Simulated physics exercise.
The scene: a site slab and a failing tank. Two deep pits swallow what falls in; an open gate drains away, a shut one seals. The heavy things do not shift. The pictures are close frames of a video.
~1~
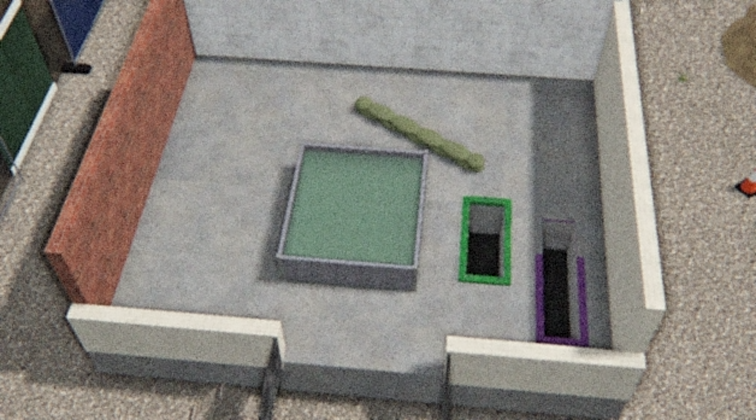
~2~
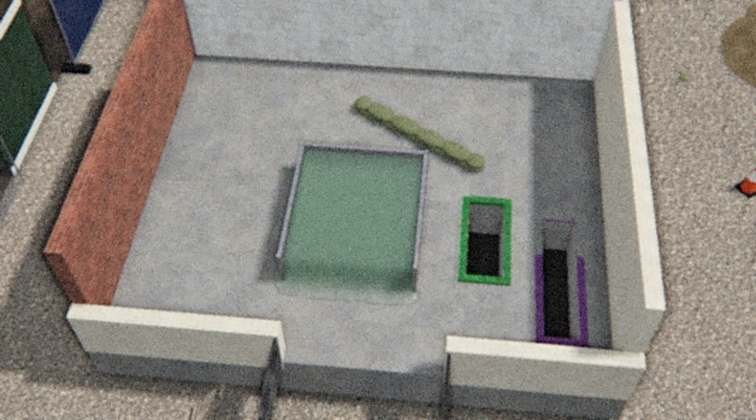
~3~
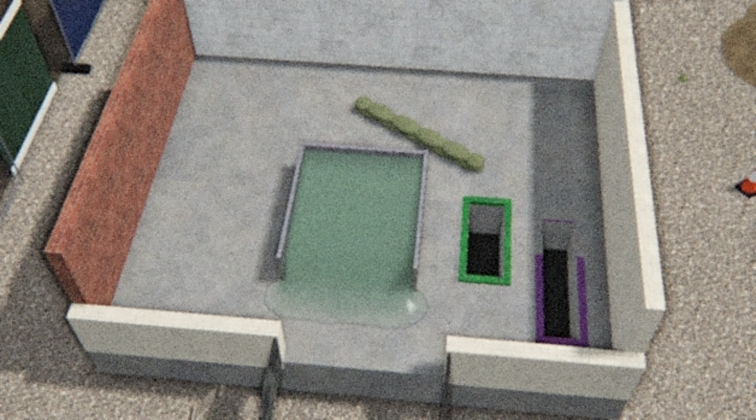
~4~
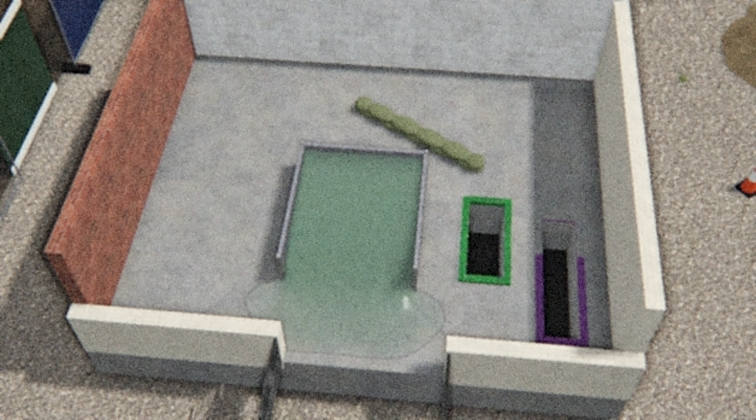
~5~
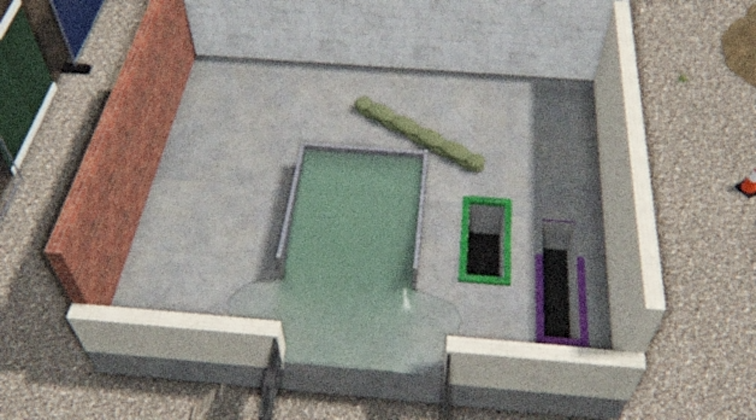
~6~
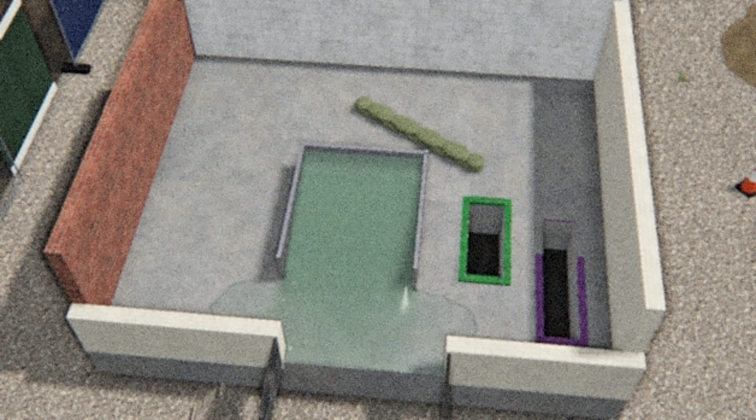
Greenish water poured out of the front of a grey rectangular tank on a walled concrete slab, then spread forward and sideways toward the gap in the low front wall, thinning as it widened.
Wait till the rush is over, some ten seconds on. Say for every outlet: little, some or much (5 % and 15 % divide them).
One by one: The gate takes more than 15 %; the purple pit takes less than 5 %; the green pit takes less than 5 %.
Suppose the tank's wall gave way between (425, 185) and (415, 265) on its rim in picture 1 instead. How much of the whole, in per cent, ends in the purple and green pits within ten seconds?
Roughly, in per cent: Purple 20, green 50.
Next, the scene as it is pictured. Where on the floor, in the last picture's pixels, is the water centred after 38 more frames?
At about (284, 249).
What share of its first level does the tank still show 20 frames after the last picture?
About 20 per cent.
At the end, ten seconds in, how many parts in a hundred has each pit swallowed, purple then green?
Roughly 2 per cent, then 0 per cent.
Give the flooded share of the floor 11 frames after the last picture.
Close to 20 %.
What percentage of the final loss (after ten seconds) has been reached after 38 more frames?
I make it 90 per cent.
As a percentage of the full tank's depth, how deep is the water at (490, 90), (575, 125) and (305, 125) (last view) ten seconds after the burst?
In that order: 0, 0 and 2 per cent.
A moment on, water covers 15 % of the floor; the gate 16 %, the purple pit 0 %, the green pit 0 %.
Next, water covers 20 % of the floor; the gate 34 %, the purple pit 0 %, the green pit 0 %.
Then, water covers 25 % of the floor; the gate 53 %, the purple pit 0 %, the green pit 0 %.
Later, water covers 40 % of the floor; the gate 67 %, the purple pit 1 %, the green pit 0 %.
In the end, water covers 50 % of the floor; the gate 75 %, the purple pit 2 %, the green pit 0 %.
